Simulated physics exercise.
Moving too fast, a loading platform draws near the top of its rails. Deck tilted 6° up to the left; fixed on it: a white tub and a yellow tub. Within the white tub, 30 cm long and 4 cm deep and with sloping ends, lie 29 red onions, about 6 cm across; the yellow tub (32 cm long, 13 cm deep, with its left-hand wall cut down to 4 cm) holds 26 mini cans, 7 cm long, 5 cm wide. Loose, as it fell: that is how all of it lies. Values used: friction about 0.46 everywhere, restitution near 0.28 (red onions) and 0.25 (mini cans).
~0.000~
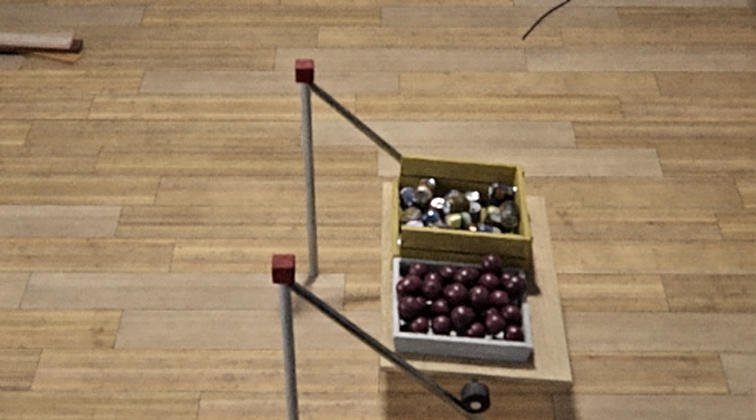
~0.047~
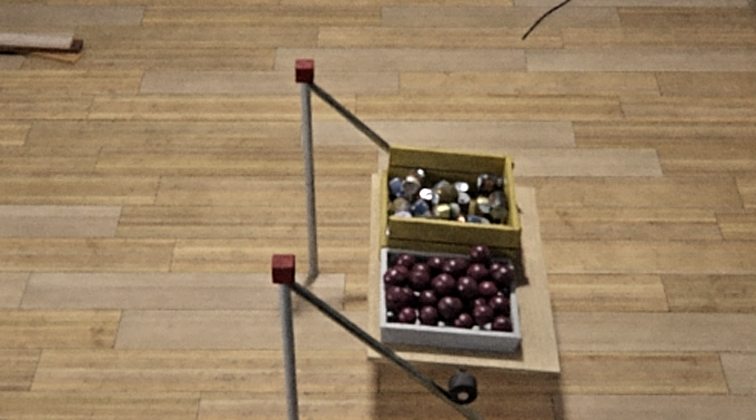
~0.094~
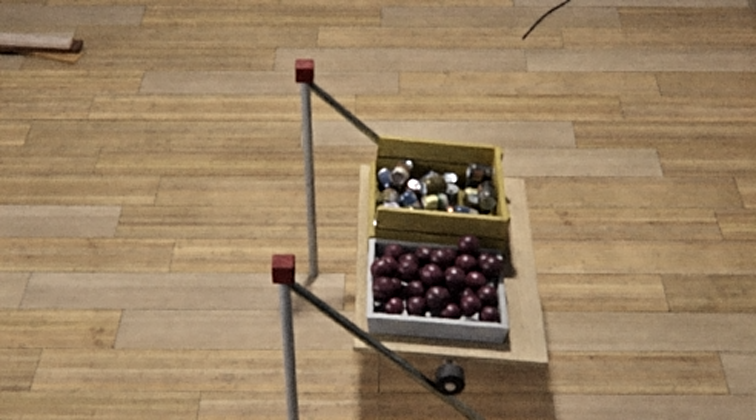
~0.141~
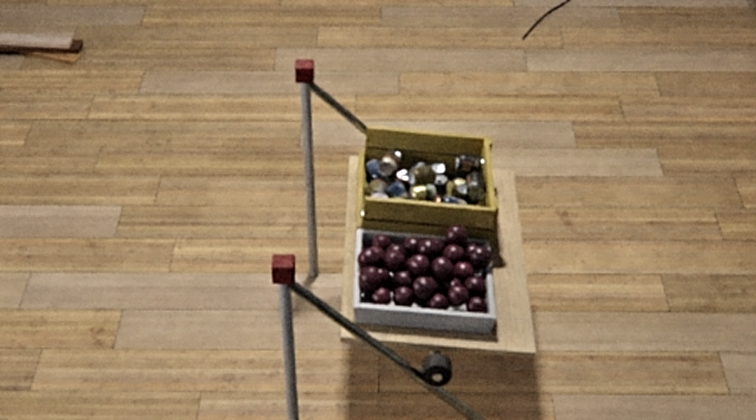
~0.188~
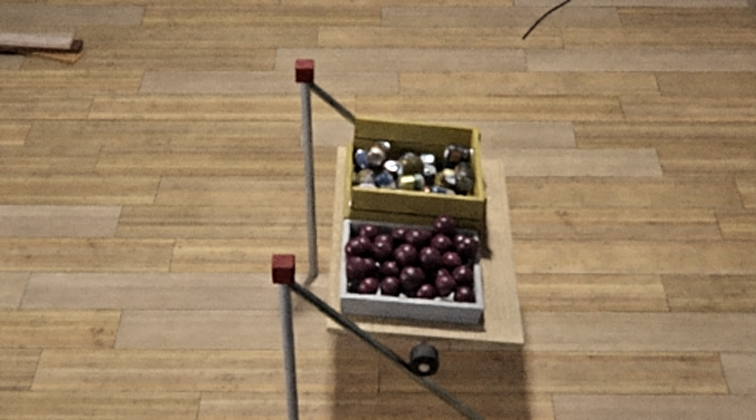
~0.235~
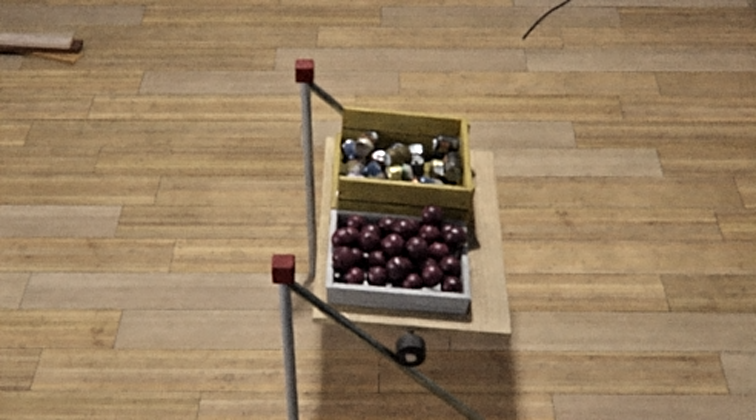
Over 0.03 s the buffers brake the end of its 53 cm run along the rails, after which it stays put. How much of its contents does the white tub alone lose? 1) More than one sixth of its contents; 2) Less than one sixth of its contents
Answer: 2.
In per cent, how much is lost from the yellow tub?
Yellow tub: 10%.
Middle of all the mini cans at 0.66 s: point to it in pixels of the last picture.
Pixel (300, 104), give or take.
After 0.54 s, braking begins.
After 0.66 s, the white tub is down by 2 of 29 and the yellow tub has all 26.
After 0.82 s, the white tub is down by 2 of 29 and the yellow tub is down by 2 of 26.
After 1.04 s, the white tub is down by 2 of 29 and the yellow tub is down by 2 of 26.
Outcome (at 1.59 s), the white tub is down by 2 of 29 and the yellow tub is down by 2 of 26. Asked share, 2 of 29, 7 per cent.
